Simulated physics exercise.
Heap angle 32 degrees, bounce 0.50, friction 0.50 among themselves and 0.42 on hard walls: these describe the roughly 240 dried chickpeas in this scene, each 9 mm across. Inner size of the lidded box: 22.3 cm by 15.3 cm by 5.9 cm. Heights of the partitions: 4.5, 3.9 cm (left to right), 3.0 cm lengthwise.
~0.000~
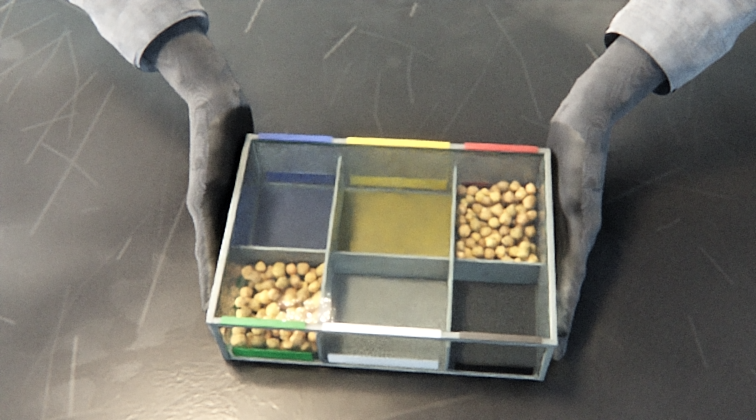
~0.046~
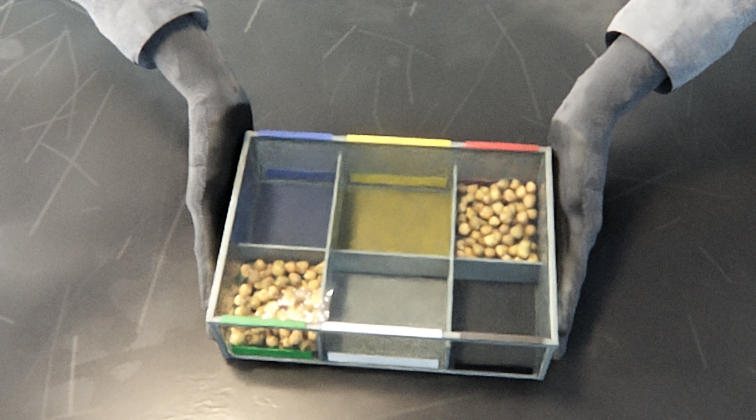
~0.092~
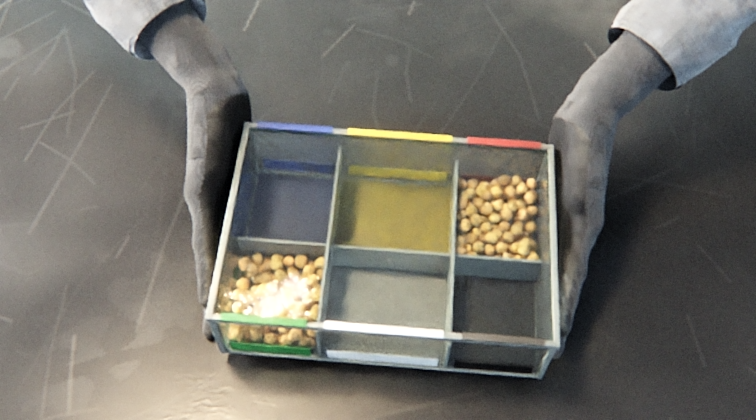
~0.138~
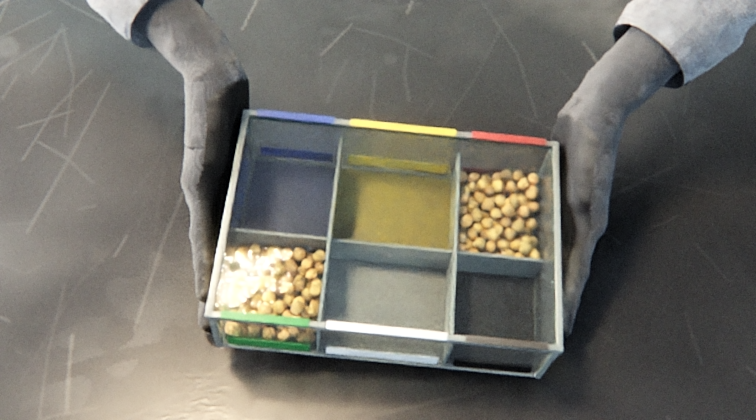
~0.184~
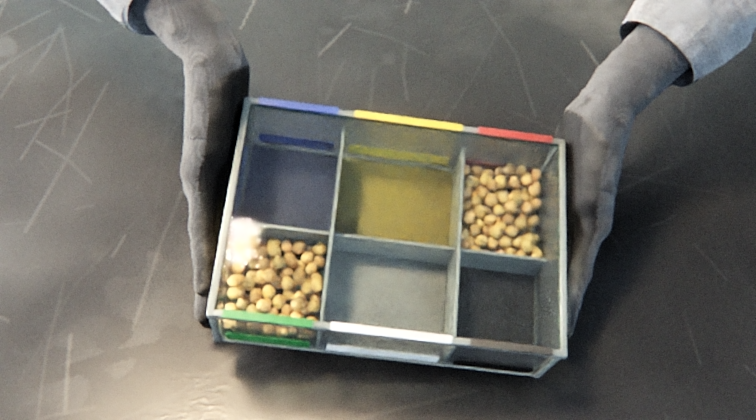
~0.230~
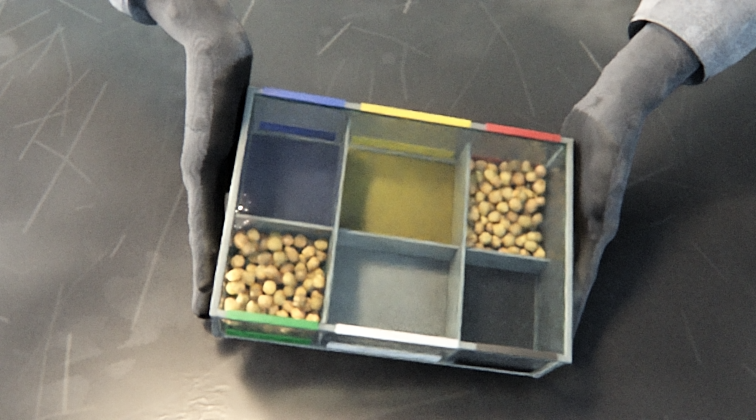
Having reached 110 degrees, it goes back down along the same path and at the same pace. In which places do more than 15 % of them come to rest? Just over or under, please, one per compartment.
Red: Over, blue: Under, green: Over, yellow: Under, white: Under, black: Over.
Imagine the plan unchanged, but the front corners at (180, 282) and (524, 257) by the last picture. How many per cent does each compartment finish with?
Per cent at the finish: Red 35, blue 30, green 20, yellow 10, white 0, black 0.
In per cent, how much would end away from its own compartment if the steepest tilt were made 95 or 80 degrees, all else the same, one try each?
First try: Around 35 %; second try: Around 20 %.
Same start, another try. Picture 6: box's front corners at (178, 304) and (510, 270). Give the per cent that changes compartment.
That would be some 30 in a hundred.
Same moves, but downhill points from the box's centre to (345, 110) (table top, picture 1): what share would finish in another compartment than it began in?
Something like 40 in a hundred.
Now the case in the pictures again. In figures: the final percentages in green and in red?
Final shares - green 35 percent, red 20 percent.
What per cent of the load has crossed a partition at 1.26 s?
About 30 percent.
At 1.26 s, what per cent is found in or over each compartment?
Red 35, blue 0, green 35, yellow 0, white 0, black 25.
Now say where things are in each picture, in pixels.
In the first picture, box tilt 0 degrees, front corners at (214, 319) and (551, 340); red 60 %, green 40 %.
In the second picture, box tilt 1 degrees, front corners at (214, 318) and (551, 341).
In the third picture, box tilt 3 degrees, front corners at (213, 315) and (553, 342), lowest corner right front.
In the fourth picture, box tilt 8 degrees, front corners at (213, 312) and (556, 346), lowest corner right front.
In the fifth picture, box tilt 12 degrees, front corners at (214, 311) and (560, 351), lowest corner right front.
In the sixth picture, box tilt 16 degrees, front corners at (217, 311) and (565, 356), lowest corner right front; red 60 %, green 40 %. Its pace works out near 95 degrees a second.
Then, at 1.26 s, tilt 110 degrees; red 35 %, green 35 %, black 25 %.
After 1.95 s, tilt 49 degrees; red 20 %, green 35 %, black 40 %.
After 2.67 s, tilt 0 degrees; red 20 %, green 35 %, black 40 %.
In the end, at 3.3 s, red 20 %, blue 0 %, green 35 %, yellow 0 %, white 0 %, black 40 %.
